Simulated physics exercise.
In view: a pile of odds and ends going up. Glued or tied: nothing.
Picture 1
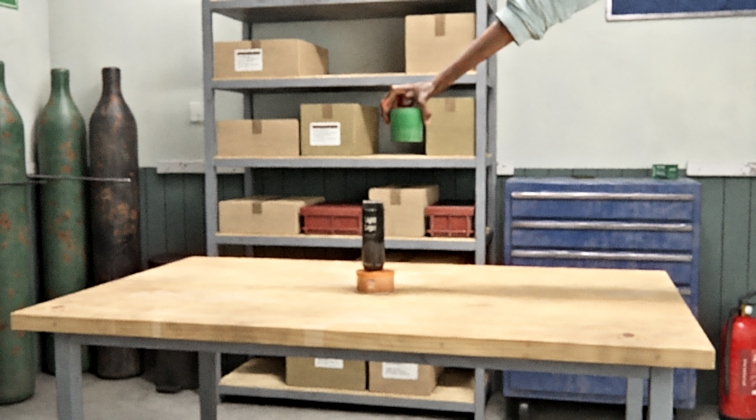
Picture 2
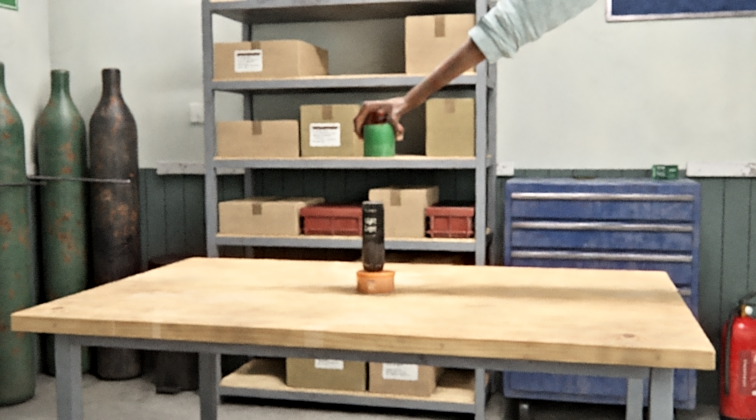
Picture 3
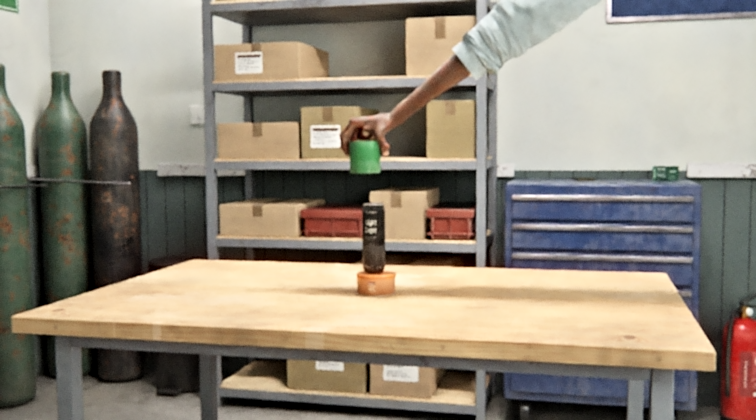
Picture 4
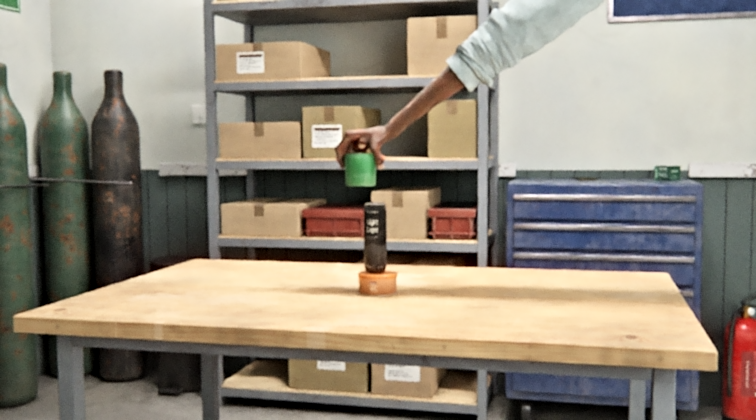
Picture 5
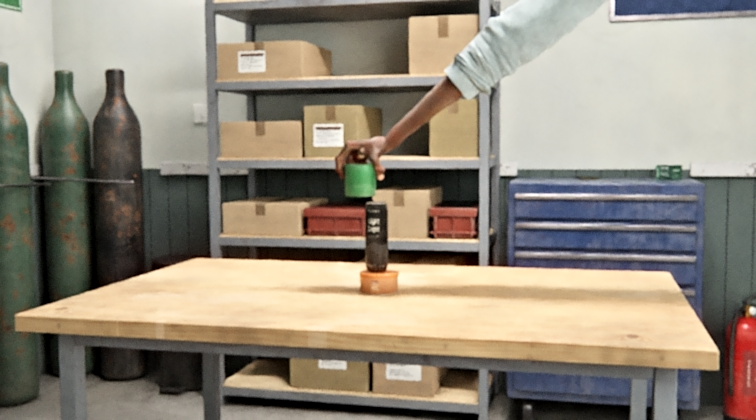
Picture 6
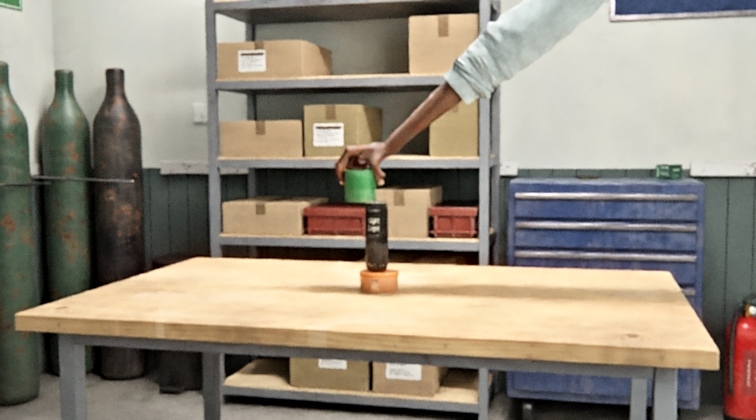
A hand held a green cup above a black bottle standing in an orange tub on a wooden table, moved it a little left, then lowered it onto the bottle's top, slightly off-centre.
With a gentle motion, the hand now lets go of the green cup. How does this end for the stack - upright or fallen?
The pile does not stand firm.
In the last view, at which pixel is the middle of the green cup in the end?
Look around (344, 273) in the final frame.
Then, 0.40 s on from there, green cup now fallen.
Then, 0.60 s on from there, things are still on the move.
In the end, fallen, green cup; the other 2 unmoved. At the end, from the last picture's camera, green cup near (344, 274). The pile gives way.
